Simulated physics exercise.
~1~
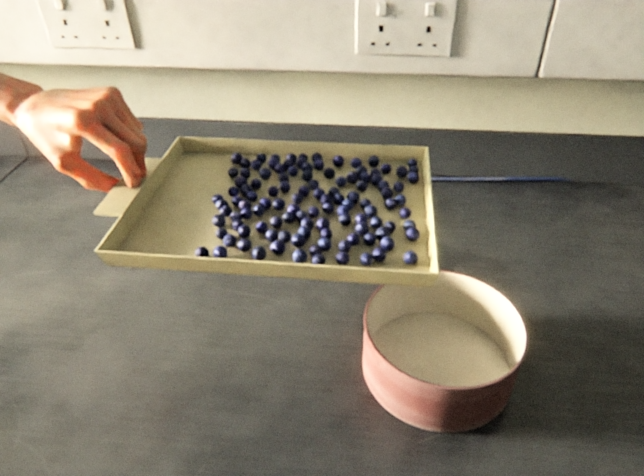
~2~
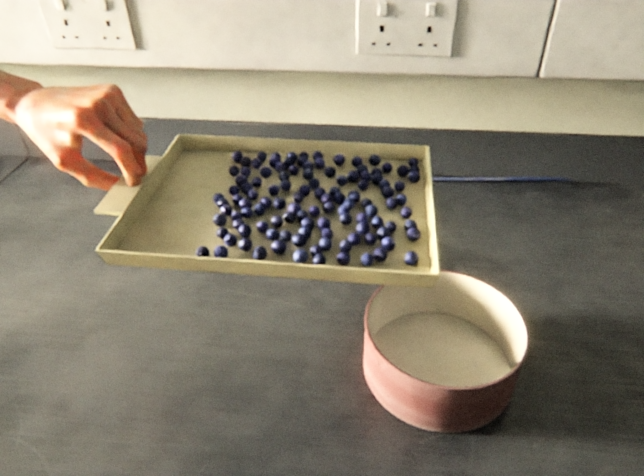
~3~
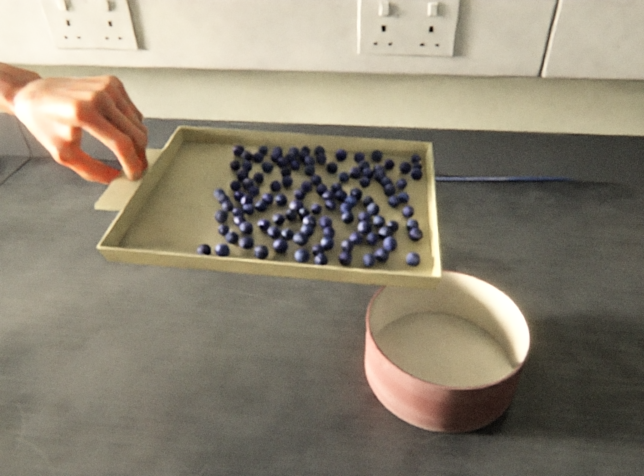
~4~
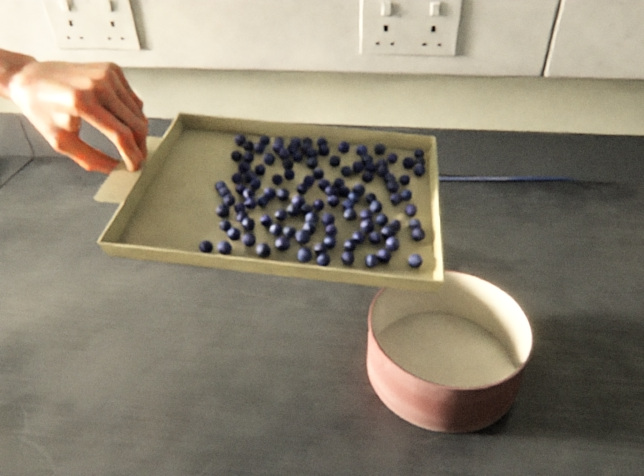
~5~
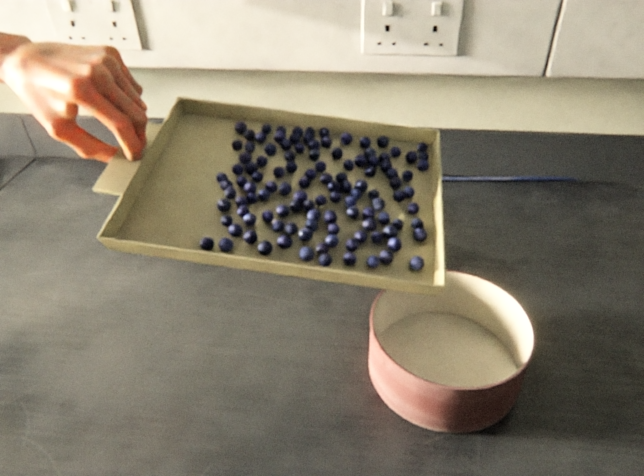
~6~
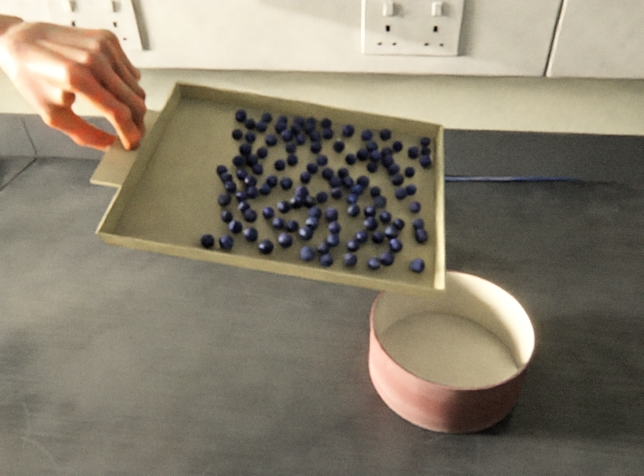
At the start, a hand at the left holds a shallow tray of scattered blueberries nearly level, its right edge beside a round pink pot on a dark countertop. The hand then gradually raises the tray's left side, tilting it down toward the right, while the berries barely shift and the pot stays empty.
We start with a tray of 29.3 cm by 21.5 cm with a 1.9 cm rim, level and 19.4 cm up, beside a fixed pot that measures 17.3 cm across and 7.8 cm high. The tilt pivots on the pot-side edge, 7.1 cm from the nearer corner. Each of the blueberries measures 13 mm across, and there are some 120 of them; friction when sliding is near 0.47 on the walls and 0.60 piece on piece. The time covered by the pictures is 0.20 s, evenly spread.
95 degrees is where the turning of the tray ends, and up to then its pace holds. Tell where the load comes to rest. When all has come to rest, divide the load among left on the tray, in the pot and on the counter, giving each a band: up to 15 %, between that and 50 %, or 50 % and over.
Left on the tray: Up to 15 %; pot: Between 15 and 50 %; counter: 50 % and over.
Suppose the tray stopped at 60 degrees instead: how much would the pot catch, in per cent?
It would be near 0 per cent.
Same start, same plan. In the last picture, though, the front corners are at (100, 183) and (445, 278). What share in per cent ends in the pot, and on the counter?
Pot: 80, counter: 20.
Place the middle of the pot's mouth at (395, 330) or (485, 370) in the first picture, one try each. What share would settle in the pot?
Estimates: 70 % and 45 %, in that order.
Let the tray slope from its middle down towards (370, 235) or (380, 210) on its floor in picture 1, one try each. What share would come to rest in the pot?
I'd put it at about 80 per cent for the first tilt and about 55 per cent for the second.
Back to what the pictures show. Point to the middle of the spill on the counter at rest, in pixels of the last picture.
At about (383, 468).
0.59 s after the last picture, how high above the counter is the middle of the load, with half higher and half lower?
Height: Around 22 cm.
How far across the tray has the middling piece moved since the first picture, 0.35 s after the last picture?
About 7 cm.
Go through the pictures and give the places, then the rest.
The first frame shows tray tilt 0 degrees, front corners at (101, 248) and (434, 270); middle of the pieces at (326, 200); pot at (444, 322).
The second frame shows tray tilt 1 degrees, front corners at (102, 248) and (435, 271); middle of the pieces at (327, 199).
The third frame shows tray tilt 3 degrees, front corners at (103, 245) and (437, 274); middle of the pieces at (329, 197).
The fourth frame shows tray tilt 7 degrees, front corners at (104, 240) and (439, 278), lowest corner right front; middle of the pieces at (332, 192).
The fifth frame shows tray tilt 11 degrees, front corners at (104, 235) and (441, 282), lowest corner right front; middle of the pieces at (334, 187).
The sixth frame shows tray tilt 16 degrees, front corners at (102, 230) and (441, 287), lowest corner right front; middle of the pieces at (335, 183); pot at (451, 322).
Then, 0.35 s after the last picture, tilt 54 degrees; the tray holds 100 %, the pot 0 %.
Then, 0.59 s after the last picture, tilt 80 degrees; the tray holds 95 %, the pot 0 %.
Then, 0.93 s after the last picture, tilt 95 degrees; the tray holds 30 %, the pot 15 %.
In the end, tray 0 %, pot 40 %, counter 60 %.
